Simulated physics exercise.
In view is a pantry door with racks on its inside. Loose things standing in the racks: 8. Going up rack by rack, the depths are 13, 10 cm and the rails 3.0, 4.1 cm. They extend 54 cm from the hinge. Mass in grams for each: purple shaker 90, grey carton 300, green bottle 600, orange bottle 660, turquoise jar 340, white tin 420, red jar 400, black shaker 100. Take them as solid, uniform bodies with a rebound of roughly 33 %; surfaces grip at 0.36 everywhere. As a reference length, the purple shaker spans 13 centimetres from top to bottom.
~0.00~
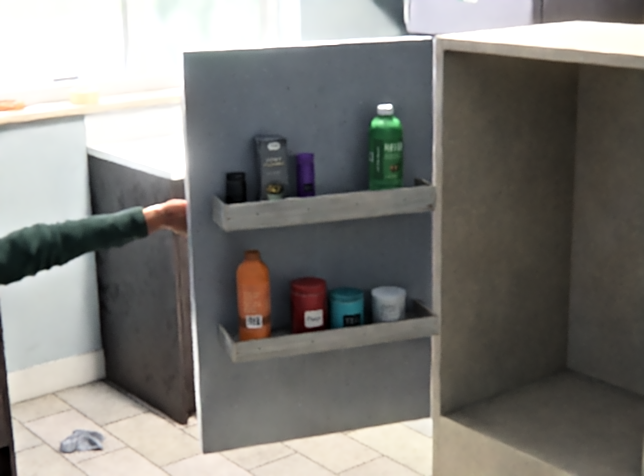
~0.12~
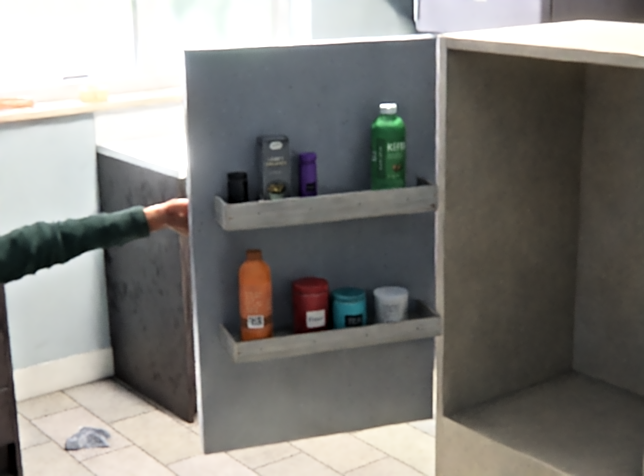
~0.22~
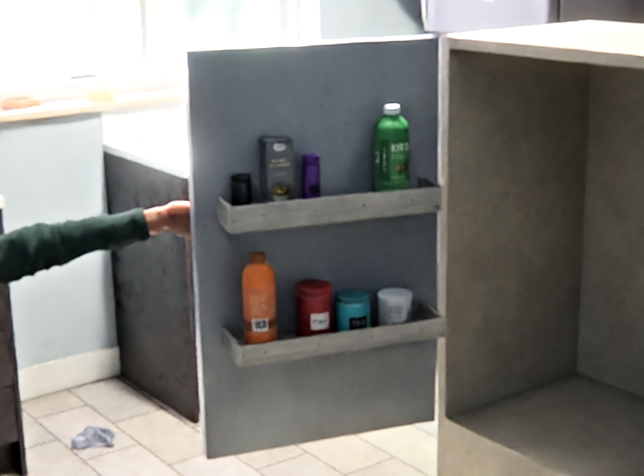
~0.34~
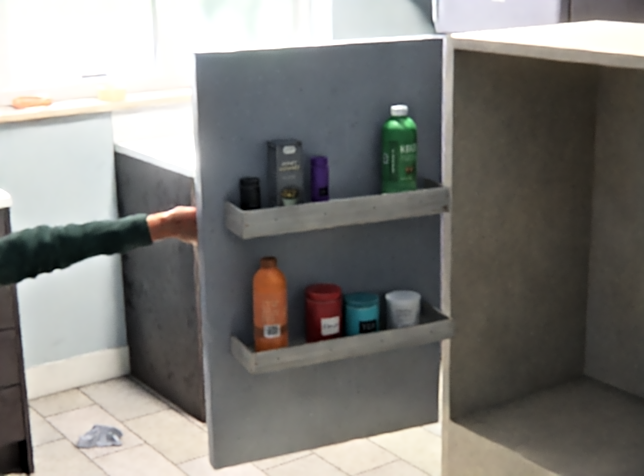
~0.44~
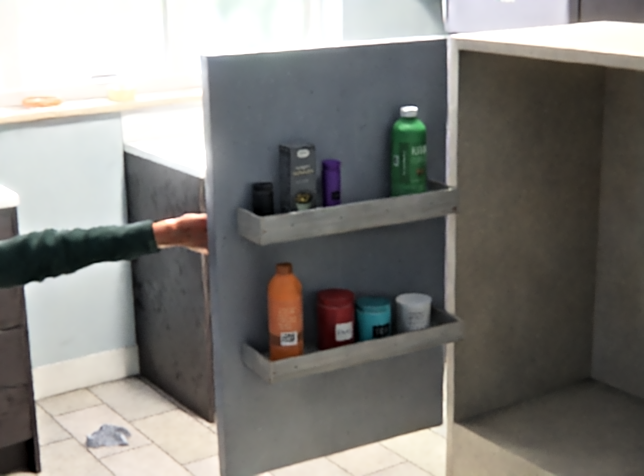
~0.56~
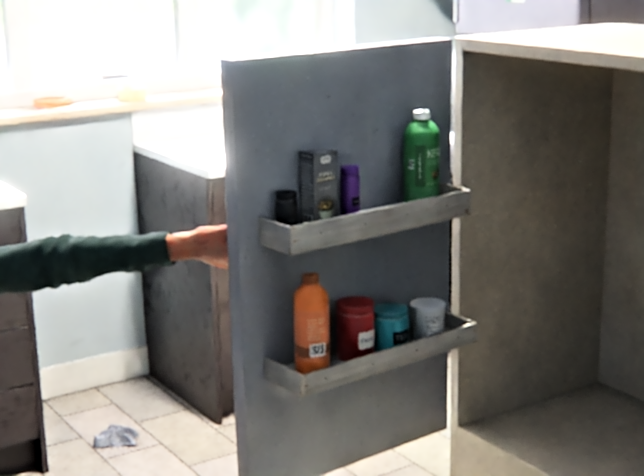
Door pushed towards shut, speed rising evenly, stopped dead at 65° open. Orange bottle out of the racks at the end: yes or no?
Yes.
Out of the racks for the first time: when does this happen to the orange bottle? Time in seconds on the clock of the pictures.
Somewhere about 0.9 s.
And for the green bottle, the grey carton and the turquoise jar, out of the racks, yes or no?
The green bottle ends in the racks; the grey carton finishes out of the racks; the turquoise jar ends in the racks.
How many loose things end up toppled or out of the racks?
My answer is 3.
By 0.96 s, open by 65°; orange bottle now out of the racks; purple shaker tilted 62°; grey carton tilted 28°.
By 1.46 s, open by 65°; grey carton now out of the racks; purple shaker tilted 64°; black shaker tilted 9°.
By 1.86 s, open by 65°; purple shaker tilted 64°; black shaker 3 cm from its spot; red jar 2 cm from its spot.
When it is over (2.8 s), out of the racks, grey carton and orange bottle; lying over in the racks, purple shaker; the other 5 within 5 cm of the start.
